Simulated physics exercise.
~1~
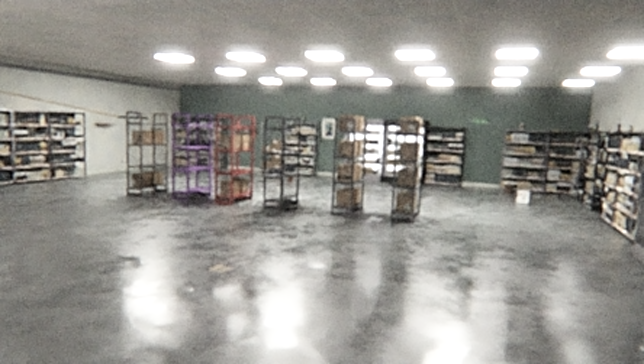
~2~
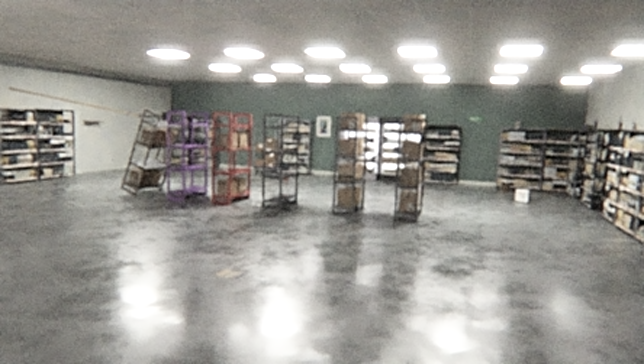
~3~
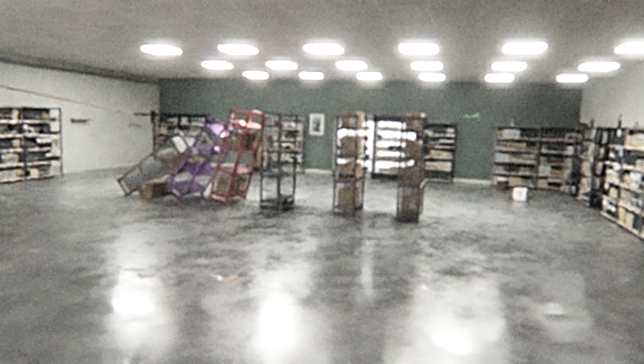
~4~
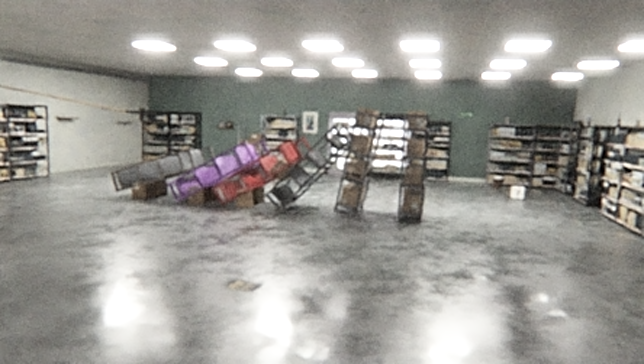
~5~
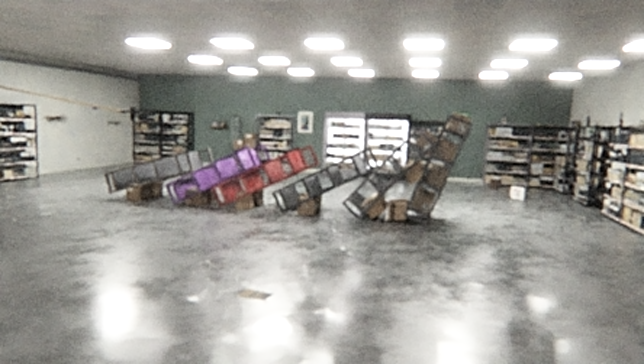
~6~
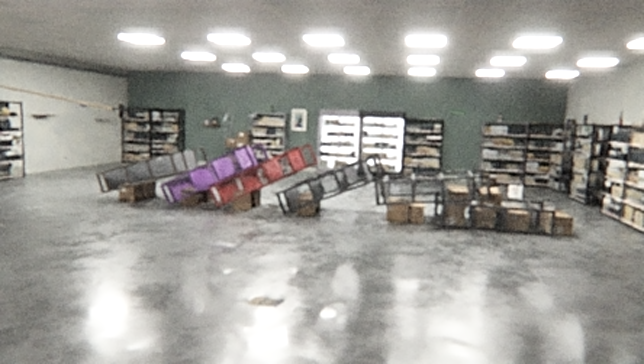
Six tall shelving units stood in a row across a shiny warehouse floor until the leftmost tipped right into the purple one, then the red, and the rest toppled in turn, leaving all six down or leaning, with boxes spilled around them.
